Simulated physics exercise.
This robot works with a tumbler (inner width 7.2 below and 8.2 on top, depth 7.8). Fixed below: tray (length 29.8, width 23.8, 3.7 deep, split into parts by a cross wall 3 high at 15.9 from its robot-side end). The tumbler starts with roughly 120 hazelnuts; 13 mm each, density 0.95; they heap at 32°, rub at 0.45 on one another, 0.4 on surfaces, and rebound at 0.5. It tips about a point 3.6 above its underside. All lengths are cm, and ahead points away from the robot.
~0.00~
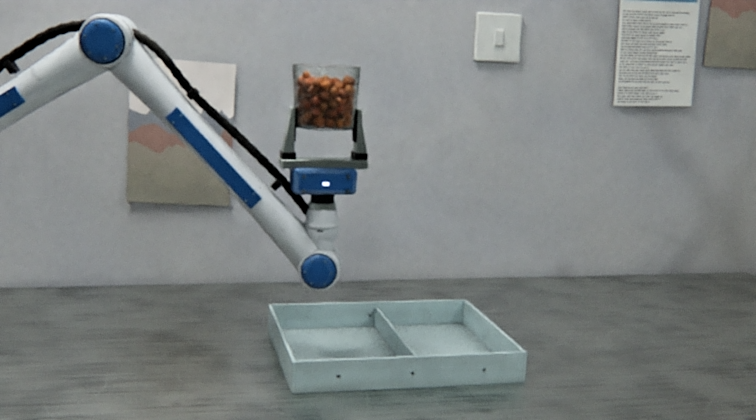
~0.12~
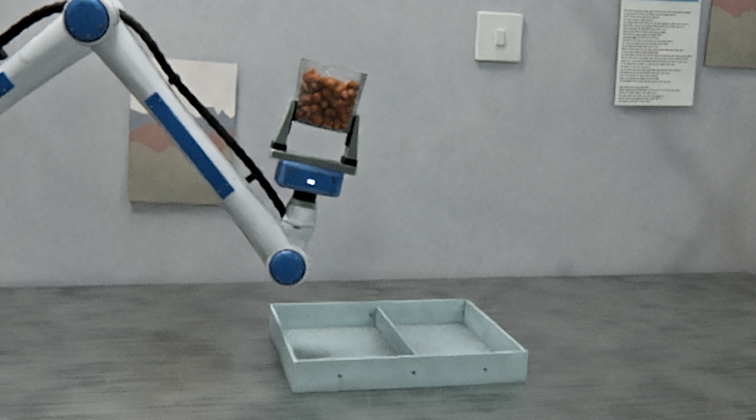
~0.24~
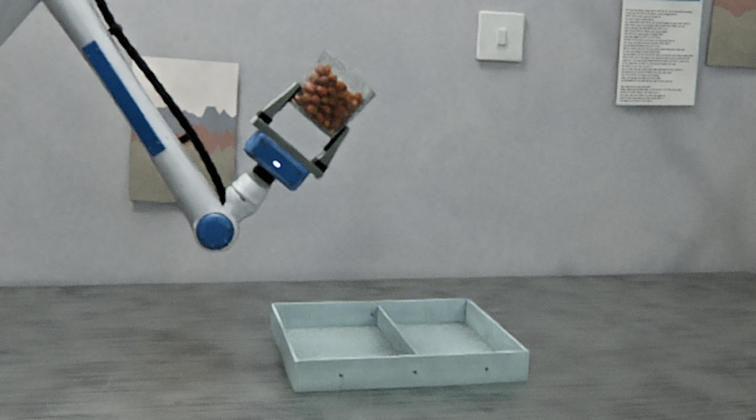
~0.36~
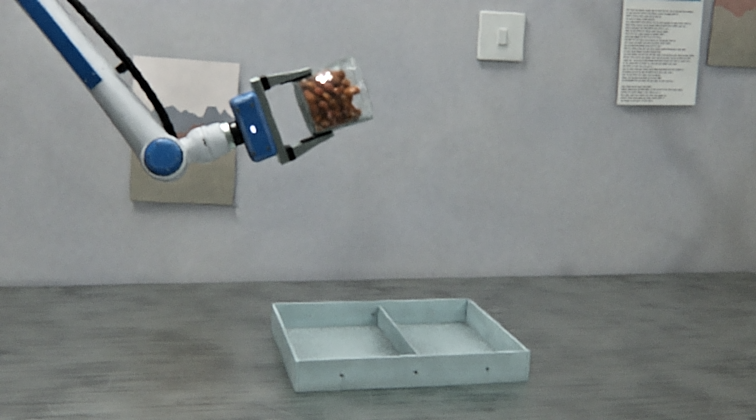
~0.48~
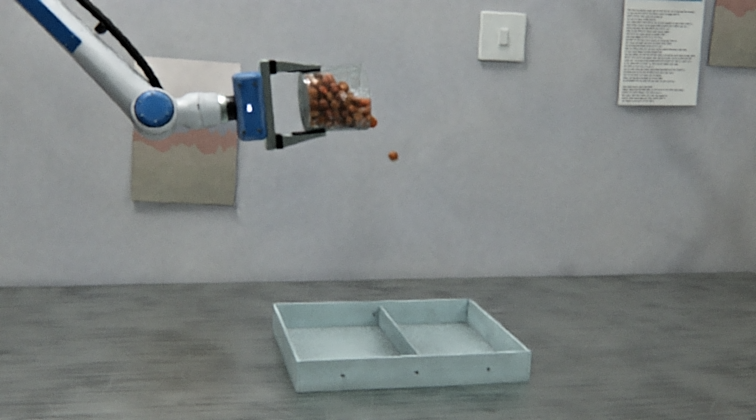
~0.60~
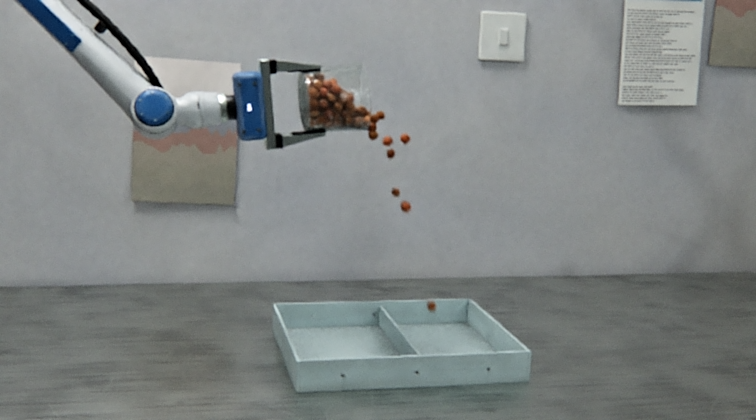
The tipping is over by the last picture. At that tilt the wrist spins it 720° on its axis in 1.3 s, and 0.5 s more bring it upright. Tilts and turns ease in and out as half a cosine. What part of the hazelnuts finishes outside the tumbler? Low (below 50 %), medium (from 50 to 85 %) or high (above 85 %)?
Outside the tumbler the share is medium, from 50 to 85 %.
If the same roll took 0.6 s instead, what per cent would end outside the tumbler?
Then about 40 per cent.
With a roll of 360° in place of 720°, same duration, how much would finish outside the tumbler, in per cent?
It would be near 60 per cent.
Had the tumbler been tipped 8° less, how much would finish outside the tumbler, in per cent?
In that case some 40 per cent.
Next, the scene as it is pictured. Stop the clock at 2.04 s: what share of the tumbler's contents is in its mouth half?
Some 30 per cent.
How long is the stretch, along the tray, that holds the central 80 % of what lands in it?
About 24 cm.
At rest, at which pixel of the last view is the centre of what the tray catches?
Around (414, 342).
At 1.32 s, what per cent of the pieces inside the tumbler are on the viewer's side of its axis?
Roughly 25 per cent.
By 1.32 s, tipped 84°, highest piece 38 above the table; 65 in the tumbler, 20 in the far-side part, 14 in the robot-side part, 18 in flight or on a rim.
By 2.04 s, tipped 69°, highest piece 36 above the table; 42 in the far-side part, 39 in the tumbler, 33 in the robot-side part, 3 in flight or on a rim.
By 2.60 s, upright, highest piece 37 above the table; 46 in the far-side part, 39 in the tumbler, 32 in the robot-side part.
By 3.30 s, upright, highest piece 36 above the table; 46 in the far-side part, 39 in the tumbler, 32 in the robot-side part.
Final count, 46 in the far-side part, 39 in the tumbler, 32 in the robot-side part. That is 67 % outside the tumbler.
